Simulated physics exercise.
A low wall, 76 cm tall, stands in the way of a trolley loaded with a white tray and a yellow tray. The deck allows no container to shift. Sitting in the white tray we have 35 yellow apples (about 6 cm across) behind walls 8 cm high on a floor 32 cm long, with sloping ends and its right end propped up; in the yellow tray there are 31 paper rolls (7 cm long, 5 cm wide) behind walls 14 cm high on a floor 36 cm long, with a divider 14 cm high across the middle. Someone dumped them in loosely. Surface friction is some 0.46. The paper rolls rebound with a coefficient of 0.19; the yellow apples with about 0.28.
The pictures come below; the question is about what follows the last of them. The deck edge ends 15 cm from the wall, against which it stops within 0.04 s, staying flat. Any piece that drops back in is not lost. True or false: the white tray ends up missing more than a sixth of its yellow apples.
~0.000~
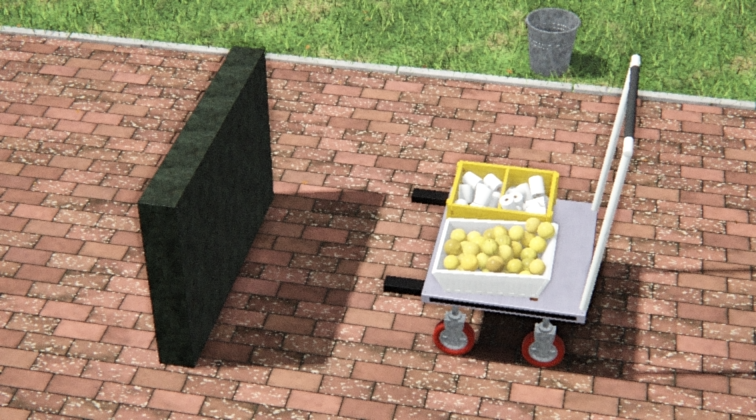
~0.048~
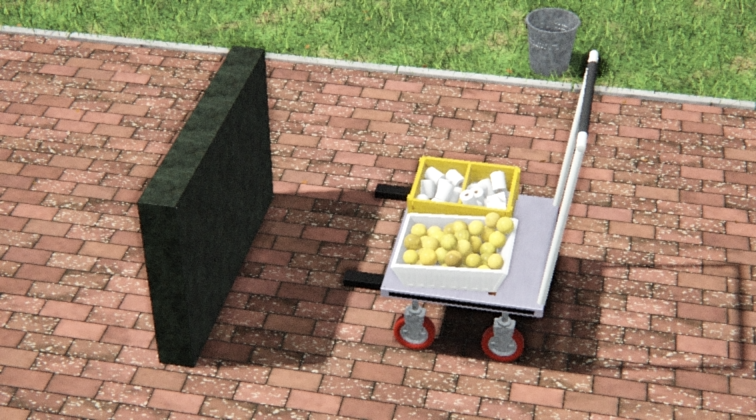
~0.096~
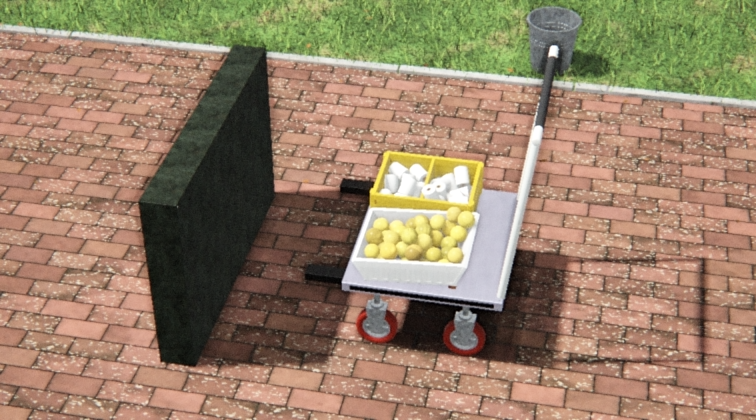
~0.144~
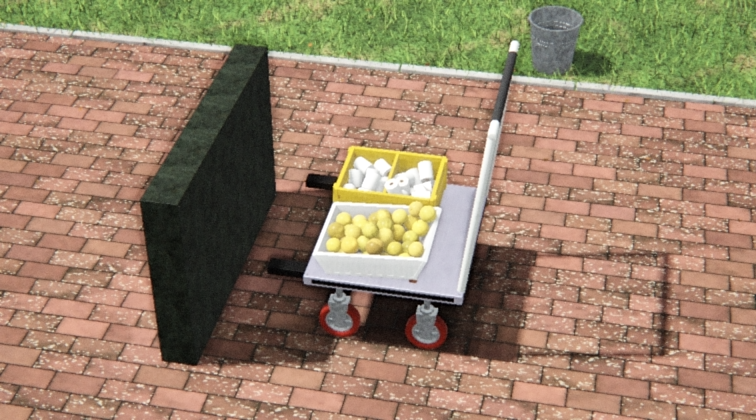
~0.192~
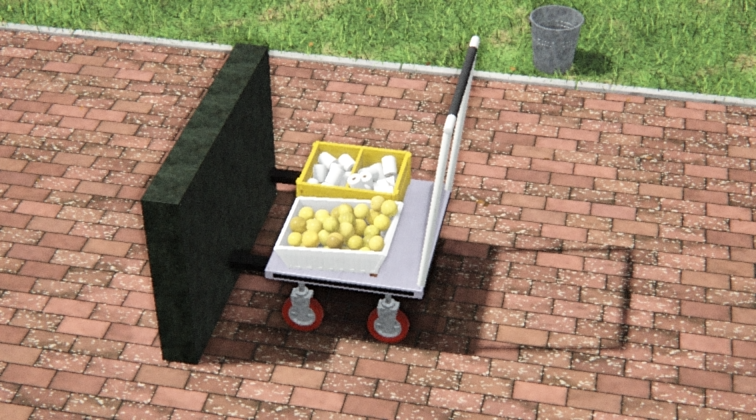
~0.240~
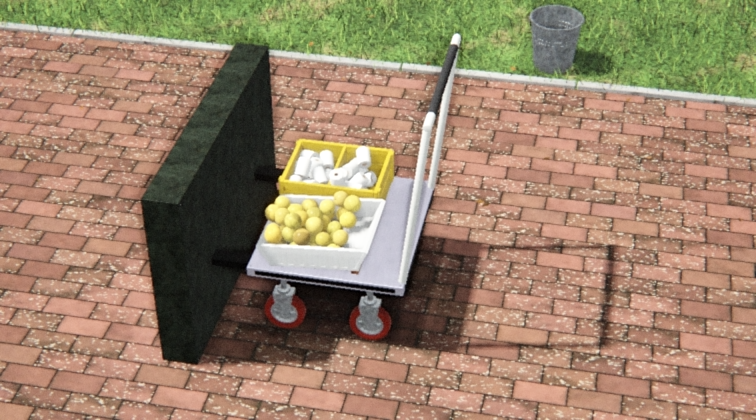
True.
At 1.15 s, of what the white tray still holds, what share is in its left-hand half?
90 per cent or so.
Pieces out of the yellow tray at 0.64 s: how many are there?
Yellow tray: Roughly 0 out by then.
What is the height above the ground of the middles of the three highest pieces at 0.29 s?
Close to 54 cm up.
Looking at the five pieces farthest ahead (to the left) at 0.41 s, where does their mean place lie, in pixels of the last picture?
Close to (228, 198).
After 0.29 s, the white tray is down by 3 of 35 and the yellow tray has all 31.
After 0.41 s, the white tray is down by 12 of 35 and the yellow tray has all 31.
After 0.64 s, the white tray is down by 14 of 35 and the yellow tray has all 31.
Outcome (at 1.15 s), the white tray is down by 15 of 35 and the yellow tray has all 31. Asked share, 15 of 35, 43 per cent.
